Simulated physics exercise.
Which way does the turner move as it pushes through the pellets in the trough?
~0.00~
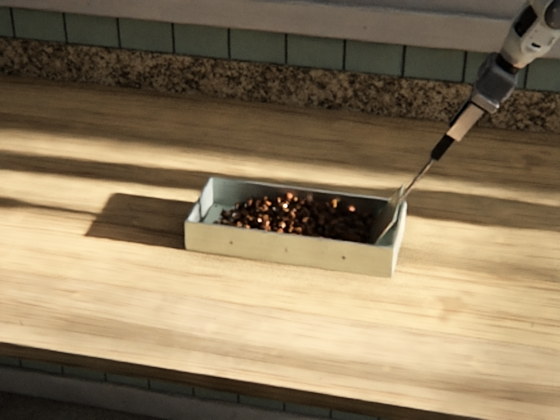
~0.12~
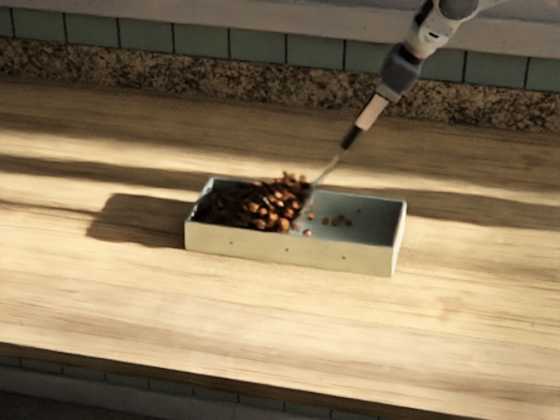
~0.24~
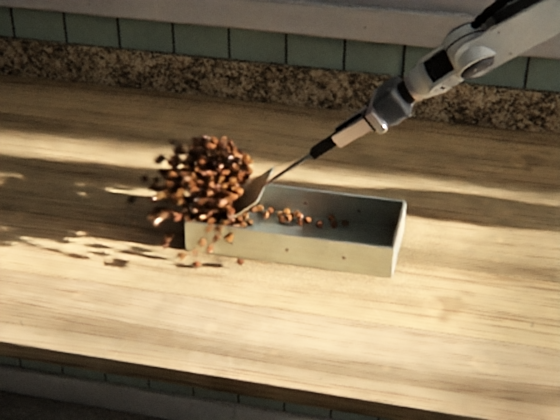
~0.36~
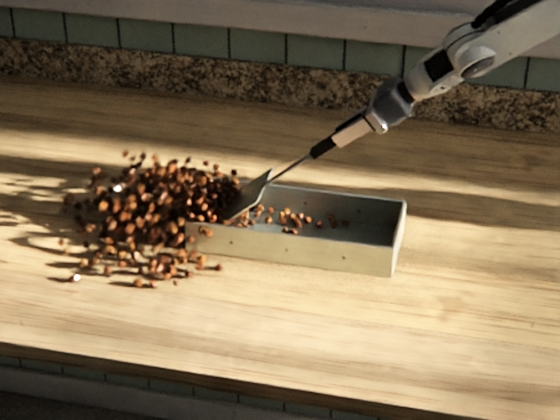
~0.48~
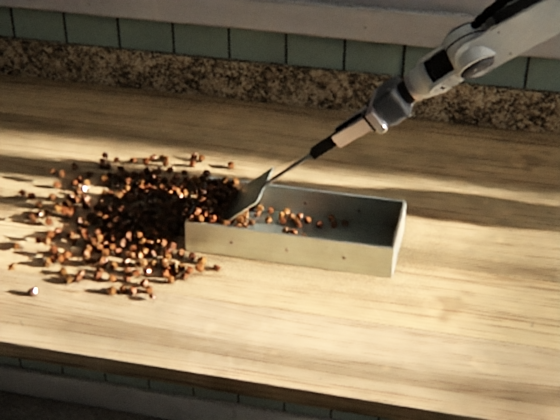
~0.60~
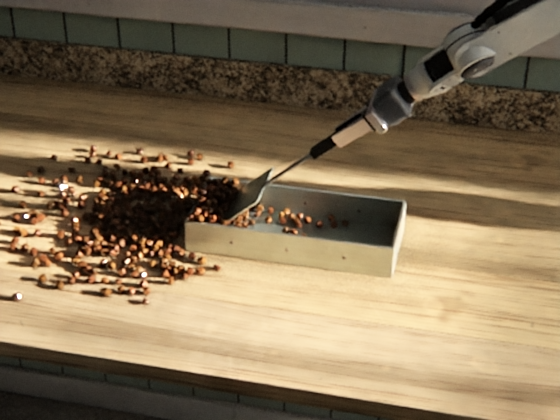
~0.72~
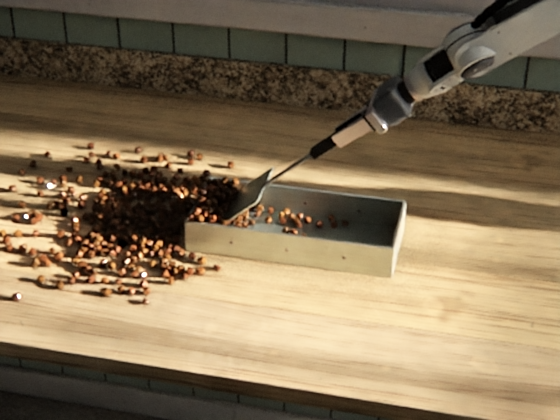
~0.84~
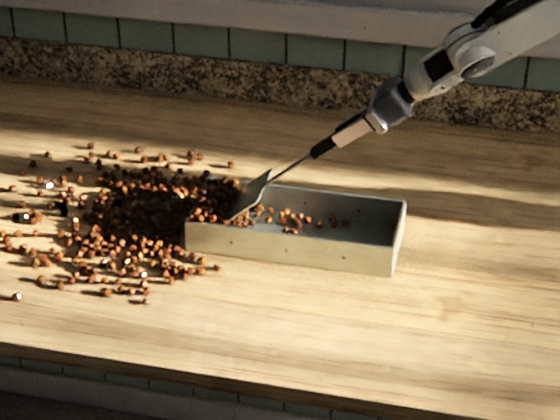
It moves to the left, from the right end of the trough toward the left end.
A robot arm holding a turner swept left through a pale trough of small brown pellets, heaping them up and flinging most over the left end, where they scattered across the wooden counter and settled, with a few left in the trough beside the still blade.
